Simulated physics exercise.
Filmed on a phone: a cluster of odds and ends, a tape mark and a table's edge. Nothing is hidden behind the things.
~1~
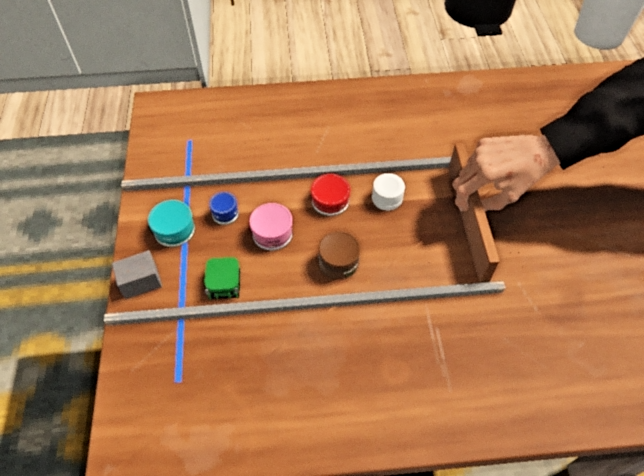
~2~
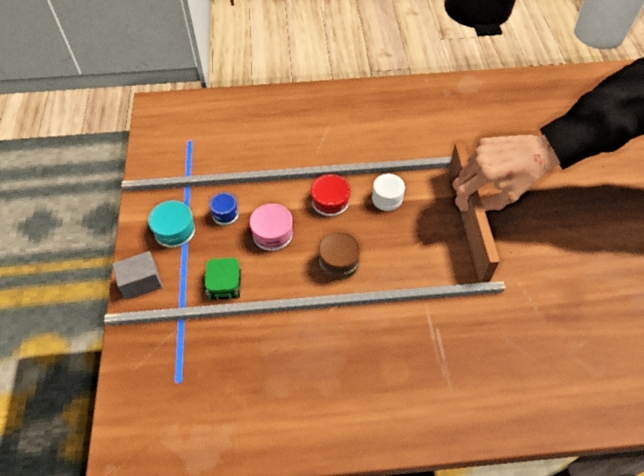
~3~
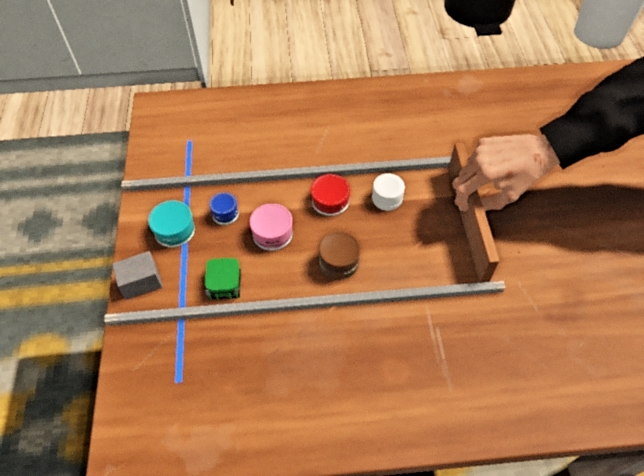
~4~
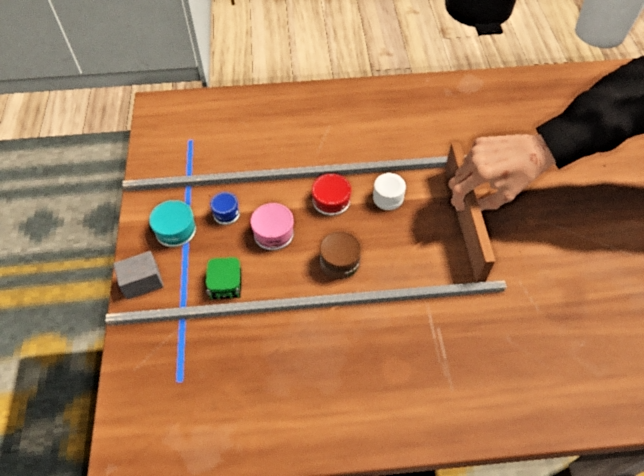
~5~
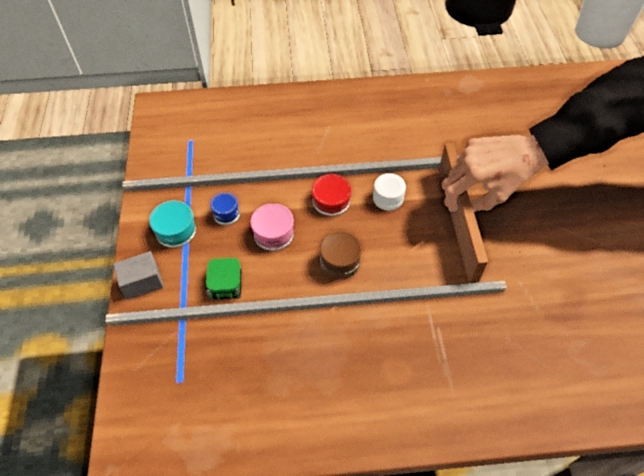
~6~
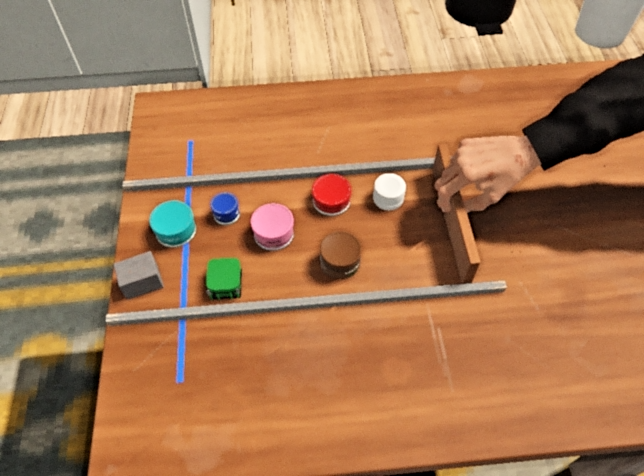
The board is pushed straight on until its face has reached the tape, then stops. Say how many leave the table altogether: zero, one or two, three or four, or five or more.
In the end the number that fall off is one or two.
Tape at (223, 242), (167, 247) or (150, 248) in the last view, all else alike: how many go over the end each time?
It would be 0, 2 and 5.
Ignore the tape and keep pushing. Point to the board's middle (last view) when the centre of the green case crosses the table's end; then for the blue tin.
At (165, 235) for the green case; at (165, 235) for the blue tin.
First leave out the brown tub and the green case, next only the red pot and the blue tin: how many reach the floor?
It would be 1 and 1.
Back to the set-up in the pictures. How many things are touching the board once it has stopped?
It touches 3.
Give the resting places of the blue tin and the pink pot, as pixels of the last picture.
The blue tin stops around (135, 227); the pink pot around (164, 238).
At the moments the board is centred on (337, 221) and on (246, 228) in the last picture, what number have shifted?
At the one place 3, at the other 7.
Soon after, none off yet; grey block at rest near (139, 276); turquoise pot at rest near (174, 224); green case at rest near (225, 279).
After that, none off yet; grey block moving near (130, 277); turquoise pot displaced about its own width near (139, 227); green case displaced about its own width near (171, 289).
In the end, the number that fall off is one or two; gone, turquoise pot and grey block.
